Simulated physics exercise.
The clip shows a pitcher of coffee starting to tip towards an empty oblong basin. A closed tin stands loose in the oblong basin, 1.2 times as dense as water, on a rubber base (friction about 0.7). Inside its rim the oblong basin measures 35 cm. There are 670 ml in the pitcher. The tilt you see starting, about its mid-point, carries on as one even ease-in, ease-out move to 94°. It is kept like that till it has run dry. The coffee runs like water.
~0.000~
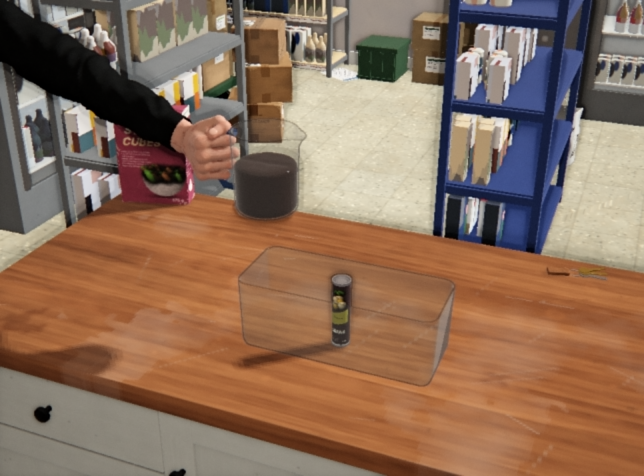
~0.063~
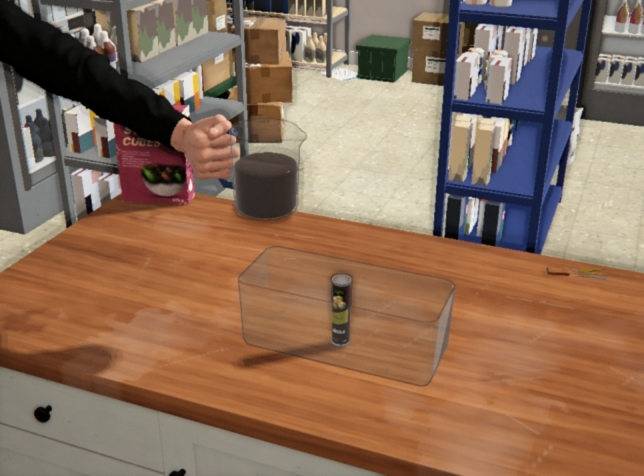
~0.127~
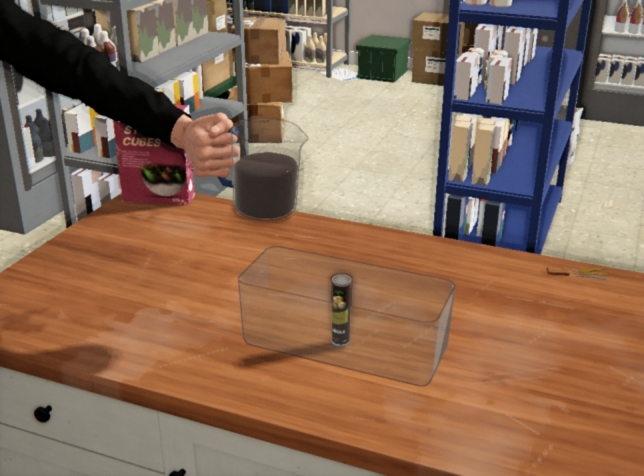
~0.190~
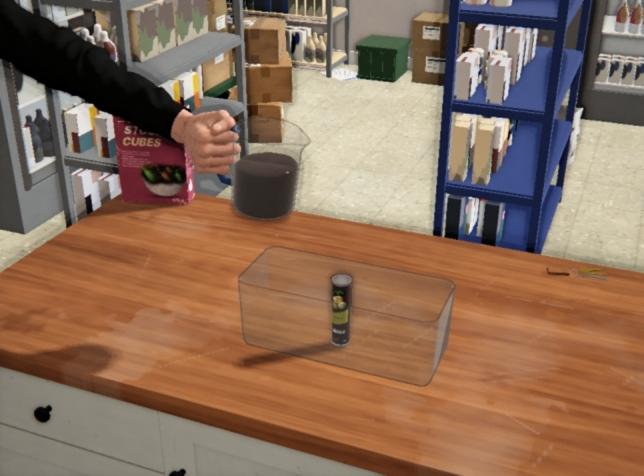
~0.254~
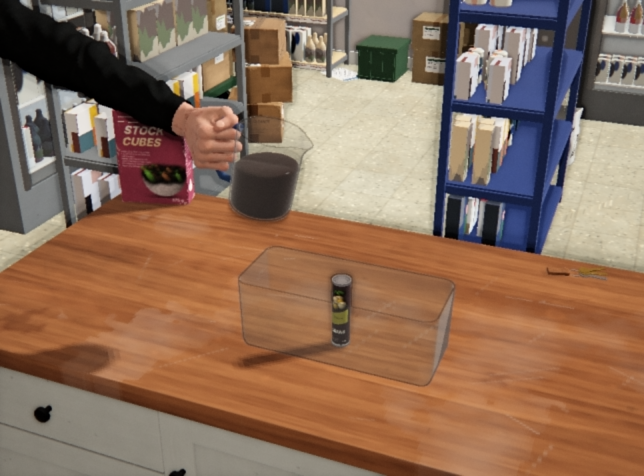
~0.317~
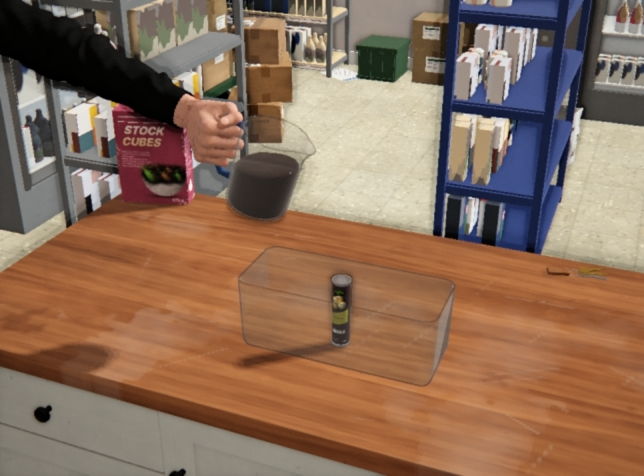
Hand gradually tilting a glass pitcher of dark liquid to the right above a clear oblong basin holding an upright tin.
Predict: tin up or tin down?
It stays up.
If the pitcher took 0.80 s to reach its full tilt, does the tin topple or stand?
The tin stays up.
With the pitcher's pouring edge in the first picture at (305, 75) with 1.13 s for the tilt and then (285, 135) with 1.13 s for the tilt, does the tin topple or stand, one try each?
First it stays up; then it goes over.
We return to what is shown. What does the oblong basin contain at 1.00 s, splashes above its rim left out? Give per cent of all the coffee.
Some 20 per cent.
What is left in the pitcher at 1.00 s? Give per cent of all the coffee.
Near 52 in a hundred.
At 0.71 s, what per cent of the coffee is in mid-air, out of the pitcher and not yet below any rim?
About 4 per cent.
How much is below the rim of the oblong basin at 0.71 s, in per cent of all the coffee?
About 0 per cent.
Then, 0.71 s in, the tilt is 66° and 96 per cent is still to pour; the tin stands where it began.
Then, 1.00 s in, the tilt is 91° and 52 per cent is still to pour; the tin stands where it began.
Then, 1.30 s in, the tilt is 94° and 16 per cent is still to pour; the tin stands where it began.
Then, 1.63 s in, the tilt is 94° and 4 per cent is still to pour; the tin stands where it began.
Finally, the tin stands where it began.
